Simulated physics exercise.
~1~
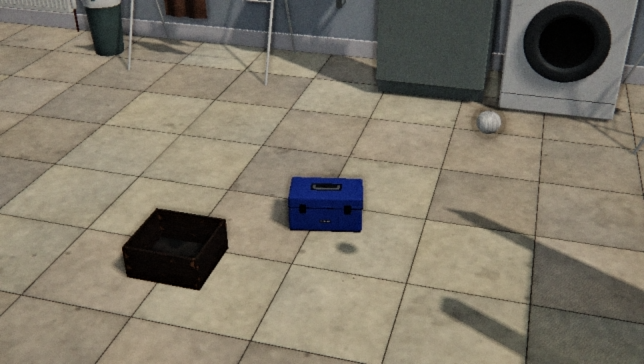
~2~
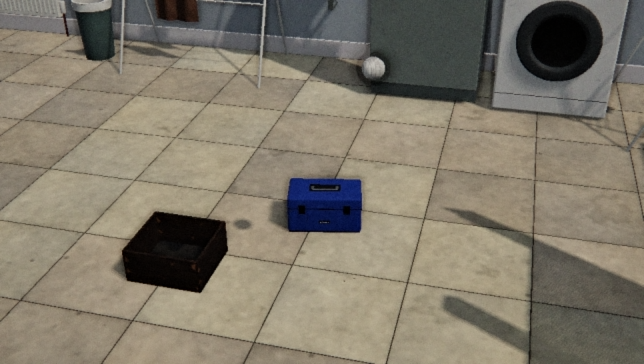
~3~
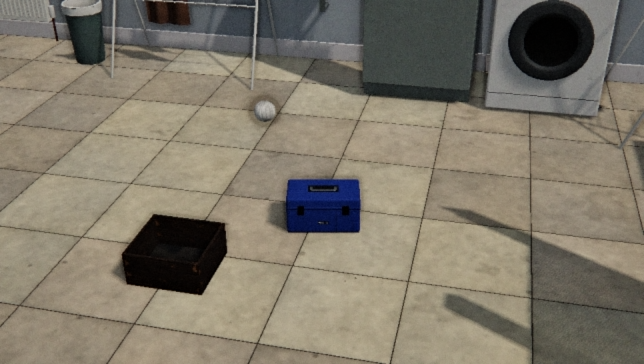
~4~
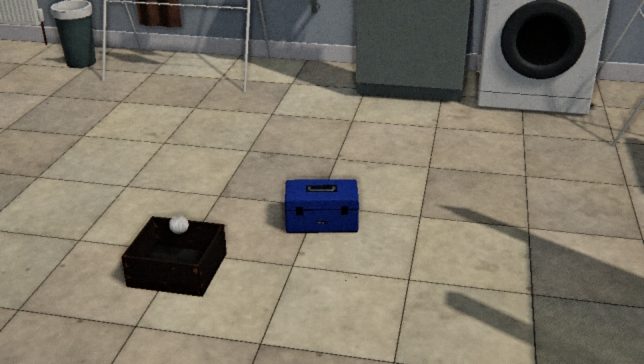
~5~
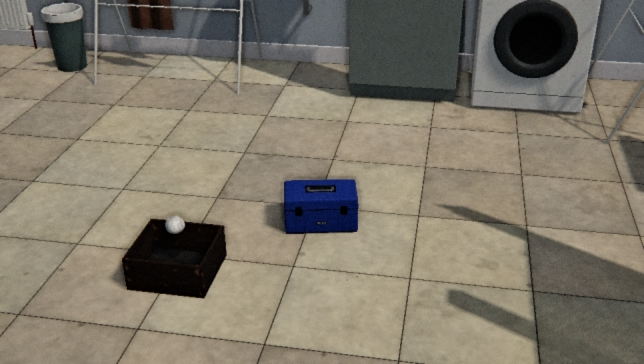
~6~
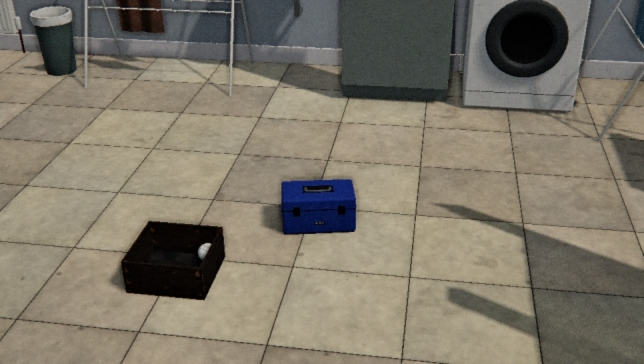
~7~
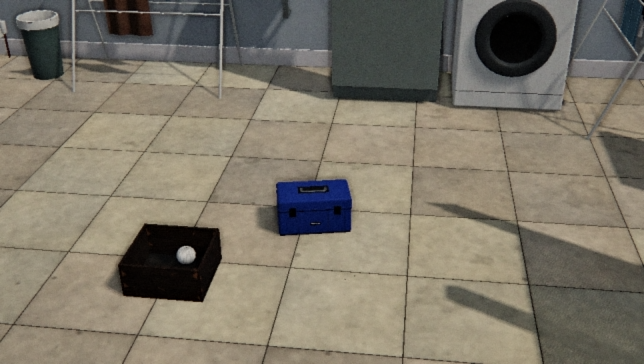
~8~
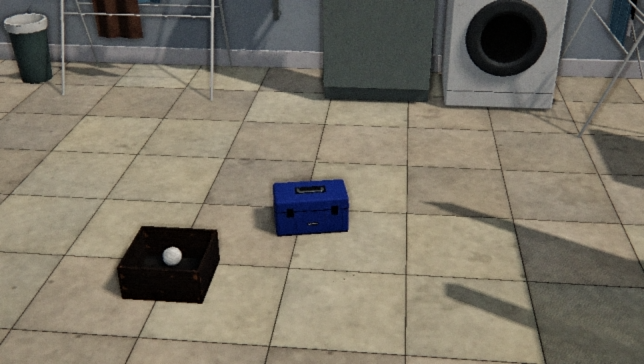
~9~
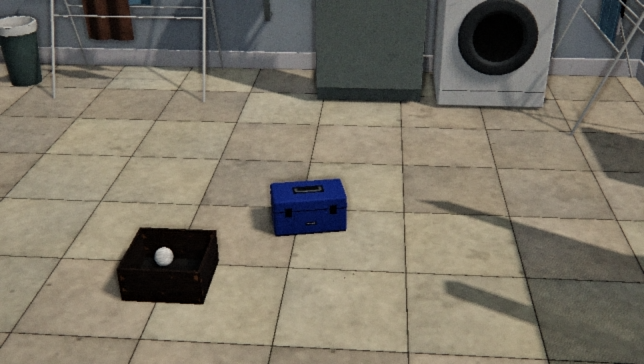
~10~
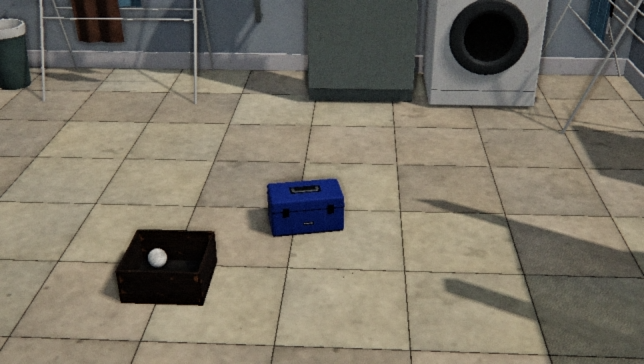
A small white ball flies leftward across a tiled room, past a blue toolbox, and drops toward an open dark box on the floor. It shifts right and then left within the box, ending inside it, while the toolbox stays in place.
